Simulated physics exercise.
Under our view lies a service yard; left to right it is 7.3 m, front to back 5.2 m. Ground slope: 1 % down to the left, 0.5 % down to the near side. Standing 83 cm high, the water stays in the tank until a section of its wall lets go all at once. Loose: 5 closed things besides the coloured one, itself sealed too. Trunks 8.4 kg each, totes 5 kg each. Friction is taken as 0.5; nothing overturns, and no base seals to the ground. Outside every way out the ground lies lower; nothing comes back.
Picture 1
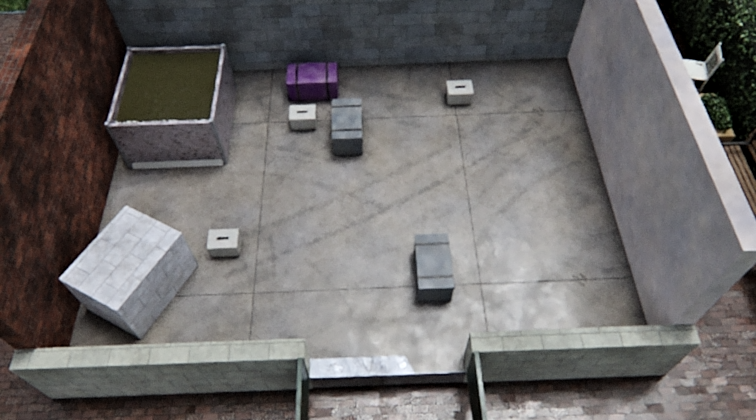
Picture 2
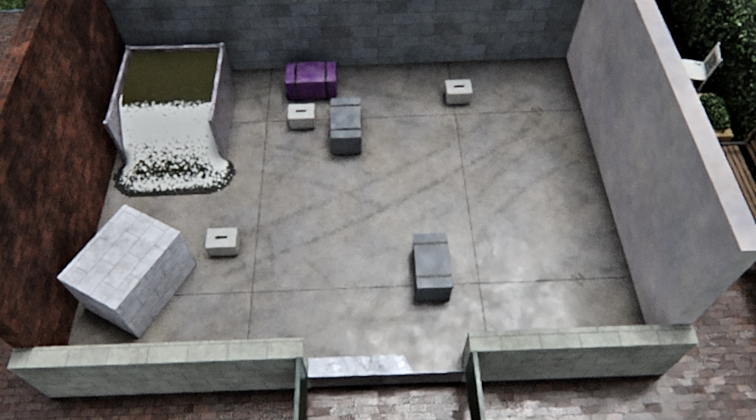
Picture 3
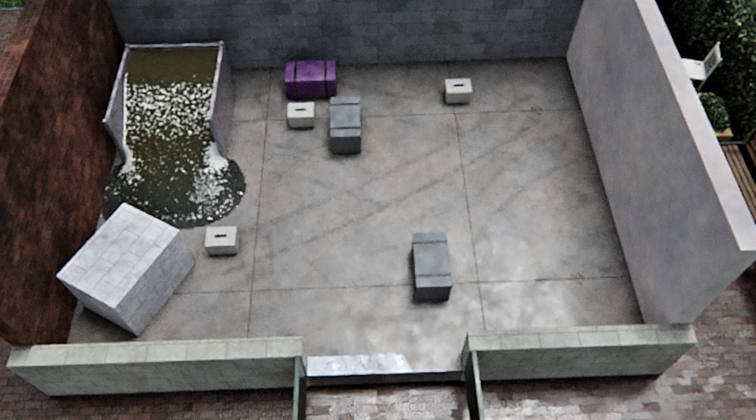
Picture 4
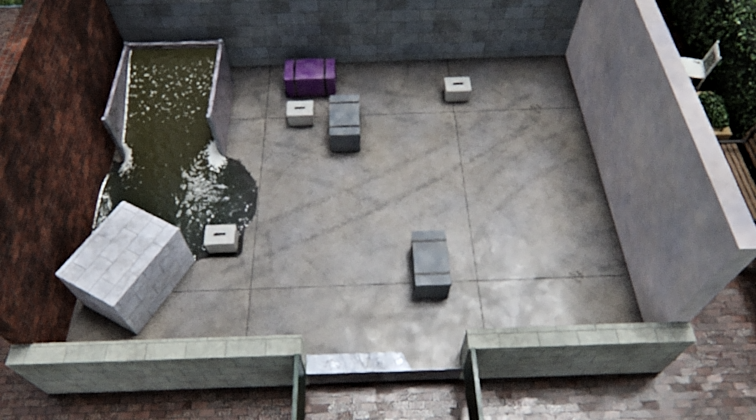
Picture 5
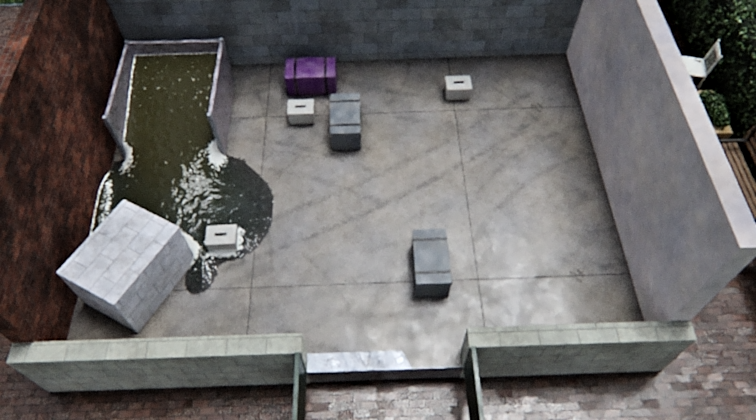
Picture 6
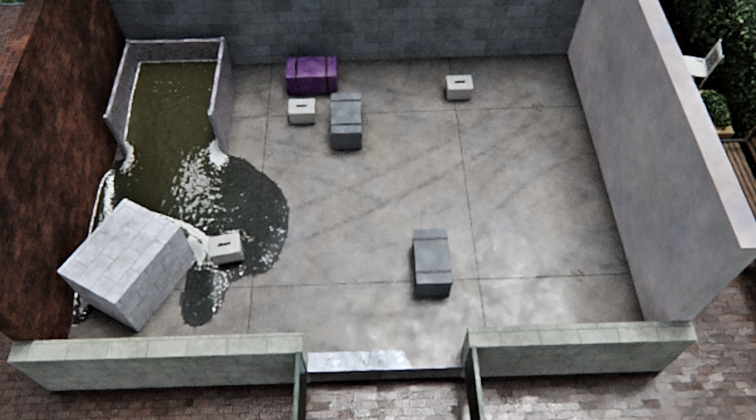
Dark, murky water bursts with white foam from a tank at the back left of a walled grey yard, seen from a high, nearly still view. A purple trunk sits by the back wall, with two dark grey trunks, three small pale boxes and a large pale block around the floor. The water spreads forward and right, reaches the block, surrounds the nearest left box and nudges it slightly.
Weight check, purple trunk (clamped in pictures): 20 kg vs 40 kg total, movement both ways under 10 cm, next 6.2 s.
Light is plenty.
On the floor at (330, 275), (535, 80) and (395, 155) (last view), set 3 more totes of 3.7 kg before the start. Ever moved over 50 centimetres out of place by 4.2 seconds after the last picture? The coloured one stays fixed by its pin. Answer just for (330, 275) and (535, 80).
The first is over the limit, the second within the limit.
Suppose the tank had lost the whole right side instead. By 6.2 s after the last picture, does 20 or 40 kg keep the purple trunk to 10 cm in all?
Result: Both masses insufficient.
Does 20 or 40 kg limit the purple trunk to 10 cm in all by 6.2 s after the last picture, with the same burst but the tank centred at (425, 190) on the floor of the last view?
Well, then the lighter one is plenty.
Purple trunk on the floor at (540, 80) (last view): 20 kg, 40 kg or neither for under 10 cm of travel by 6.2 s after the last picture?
Going by the scene, only the heavier one works.
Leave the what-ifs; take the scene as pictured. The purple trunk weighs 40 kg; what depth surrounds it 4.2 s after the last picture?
2 cm, roughly.
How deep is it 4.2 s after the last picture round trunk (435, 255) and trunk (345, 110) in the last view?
Roughly 6 and 2 cm.
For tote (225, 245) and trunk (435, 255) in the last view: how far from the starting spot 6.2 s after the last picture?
The first is gone out and the second has shifted 300 centimetres.
Then, 0.6 s after the last picture the purple trunk would be 0 cm from its start with 20 kg and 0 cm from its start with 40 kg; 0 cm of water round it then.
Then, 2.3 s after the last picture the purple trunk would be 0 cm from its start with 20 kg and 0 cm from its start with 40 kg; 0 cm of water round it then.
Then, 4.2 s after the last picture the purple trunk would be 0 cm from its start with 20 kg and 0 cm from its start with 40 kg; 2 cm of water round it then.
Then, 6.2 s after the last picture the purple trunk would be 0 cm from its start with 20 kg and 0 cm from its start with 40 kg; 2 cm of water round it then.
